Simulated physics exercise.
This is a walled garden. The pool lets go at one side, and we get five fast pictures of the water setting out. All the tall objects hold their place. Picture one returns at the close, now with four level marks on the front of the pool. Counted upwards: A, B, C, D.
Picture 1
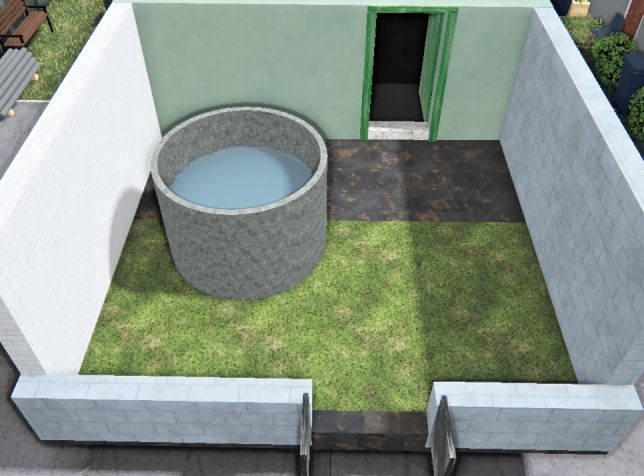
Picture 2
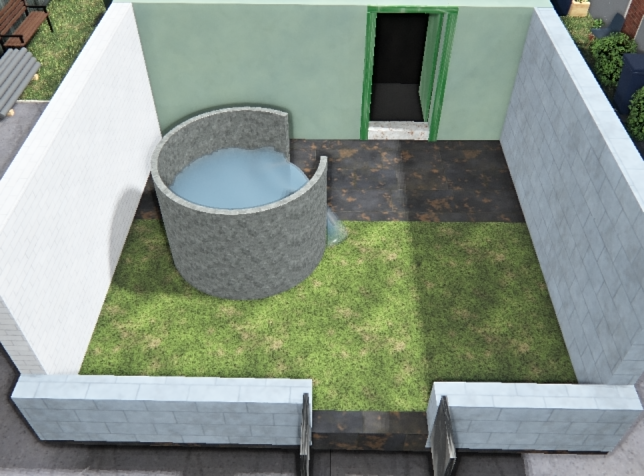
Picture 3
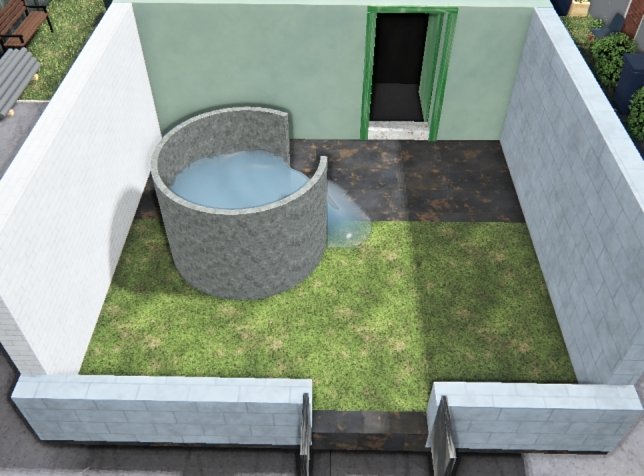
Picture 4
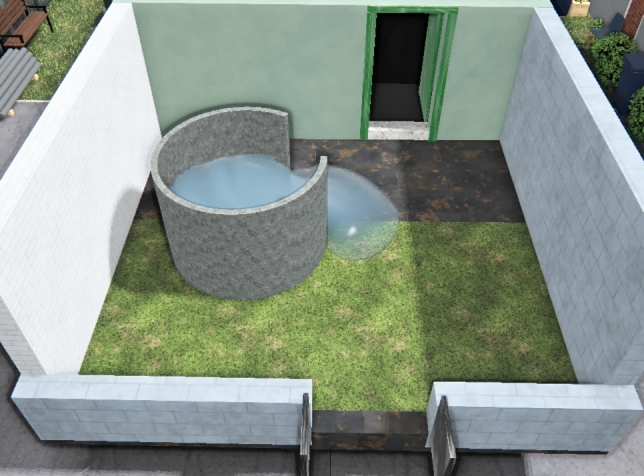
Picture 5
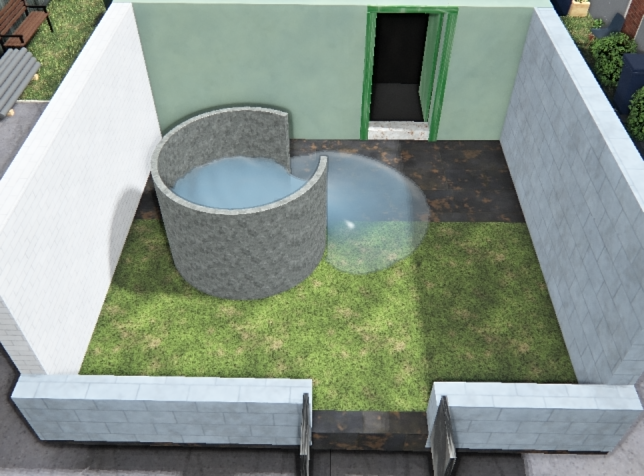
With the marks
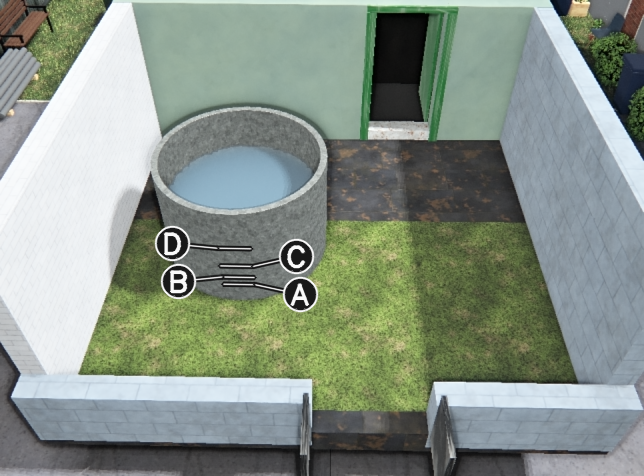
At the start, a round stone pool of still water stands in a walled garden with a green doorway behind and an open gate in front. A section of the pool's right side disappears, and water pours through the gap, spreading in a widening, rounded sheet across the dark paving and grass.
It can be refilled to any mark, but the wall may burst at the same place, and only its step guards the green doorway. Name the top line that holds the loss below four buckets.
Use line C.
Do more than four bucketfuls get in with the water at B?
No, not at all.
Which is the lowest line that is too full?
D it is.
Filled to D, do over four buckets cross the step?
Yes.
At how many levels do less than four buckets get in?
Three of the four.
In white, A at (239, 284); B at (238, 277); C at (236, 266); D at (234, 248); from the bottom up A, B, C, D.
With A, nothing gets over.
With B, nothing gets over.
With C, a bucket or two gets in.
With D, about 10 bucketfuls get in.
